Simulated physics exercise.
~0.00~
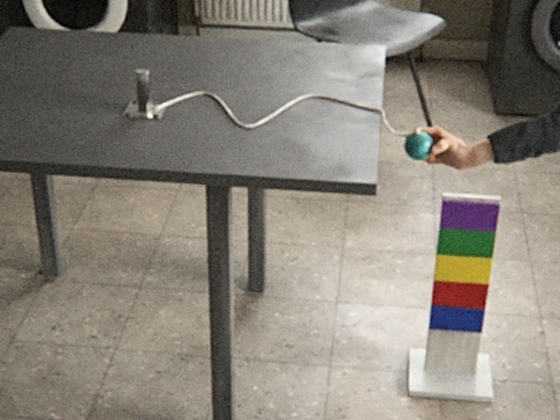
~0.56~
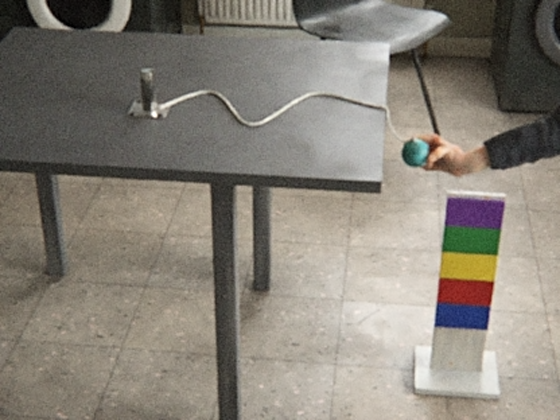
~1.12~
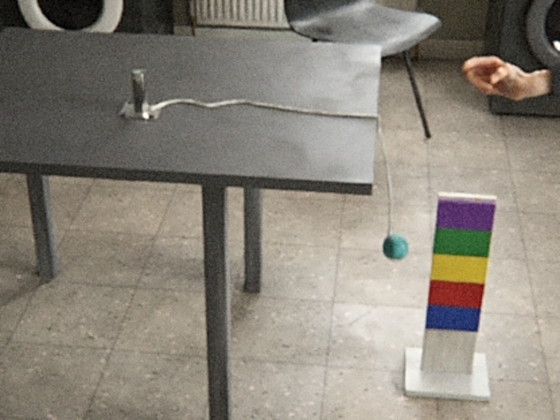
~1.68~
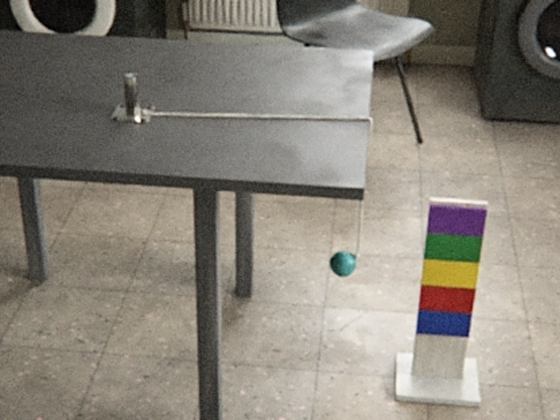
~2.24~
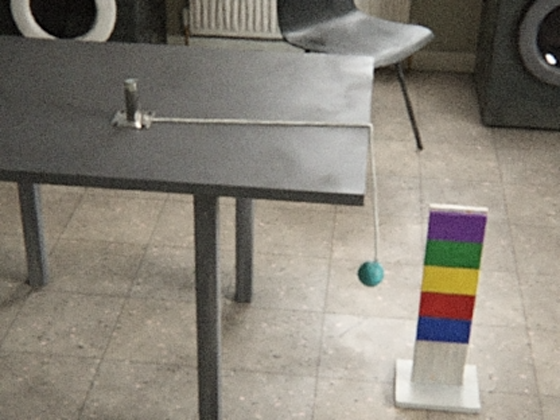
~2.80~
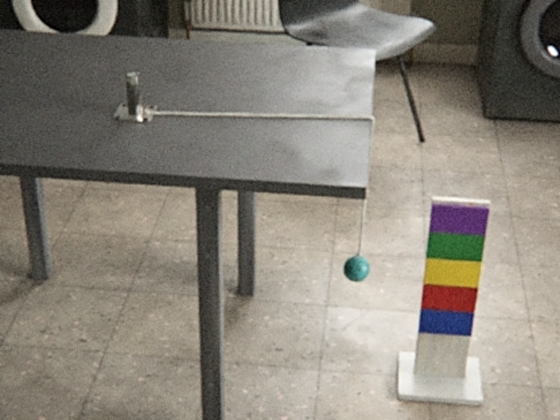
Turquoise ball on a shoelace dropping from a hand past the table edge, swinging briefly and hanging level with the yellow band.
